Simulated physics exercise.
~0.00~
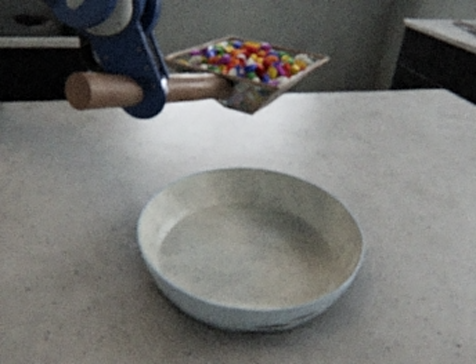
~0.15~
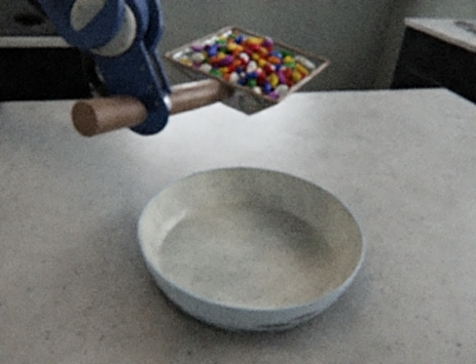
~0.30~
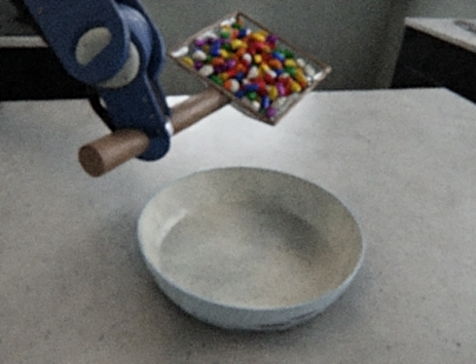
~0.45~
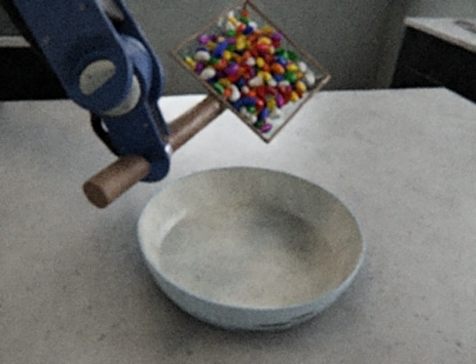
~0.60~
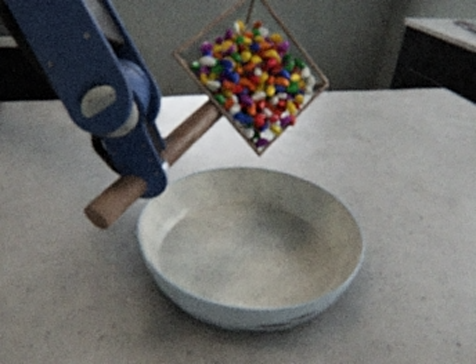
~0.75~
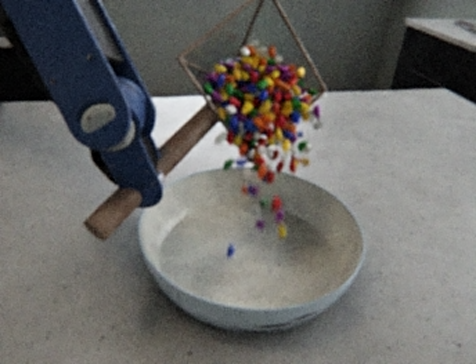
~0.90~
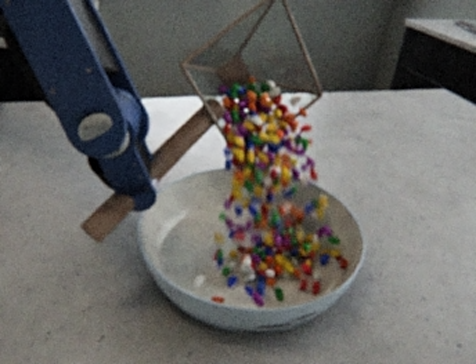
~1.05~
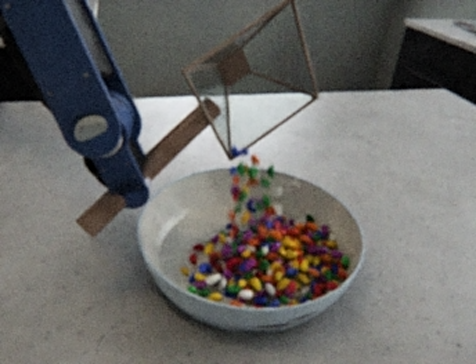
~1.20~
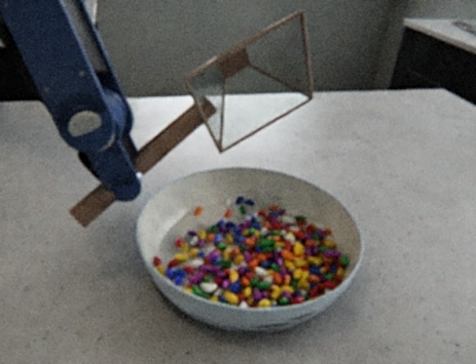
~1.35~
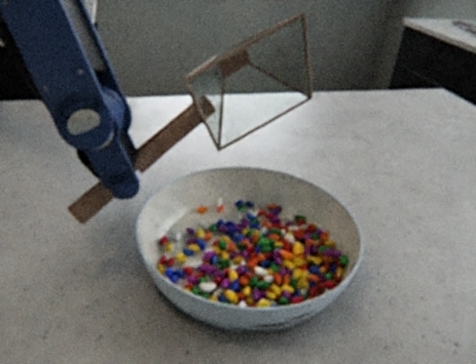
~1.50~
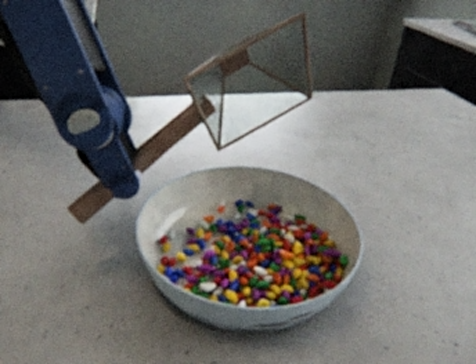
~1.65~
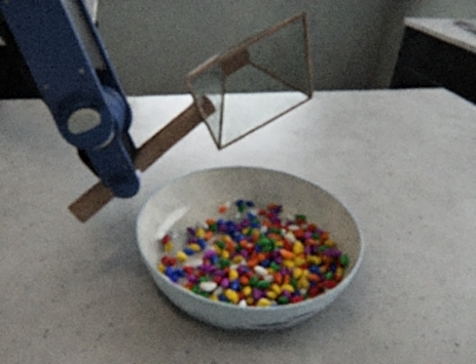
At the start, a blue mechanical arm holds a wooden-handled square scoop of multicoloured jelly beans above an empty, pale round pan on a grey speckled tabletop. The arm steadily tips the scoop, and the beans stay heaped inside as it grows steeper. Then the first few slip over the lowest corner, and a thick stream quickly follows, tumbling into the pan. The flow thins to a trickle as the scoop empties, its clear sides now showing. Finally the empty scoop hangs still, tipped past upright, while the beans lie spread across the bottom of the pan.
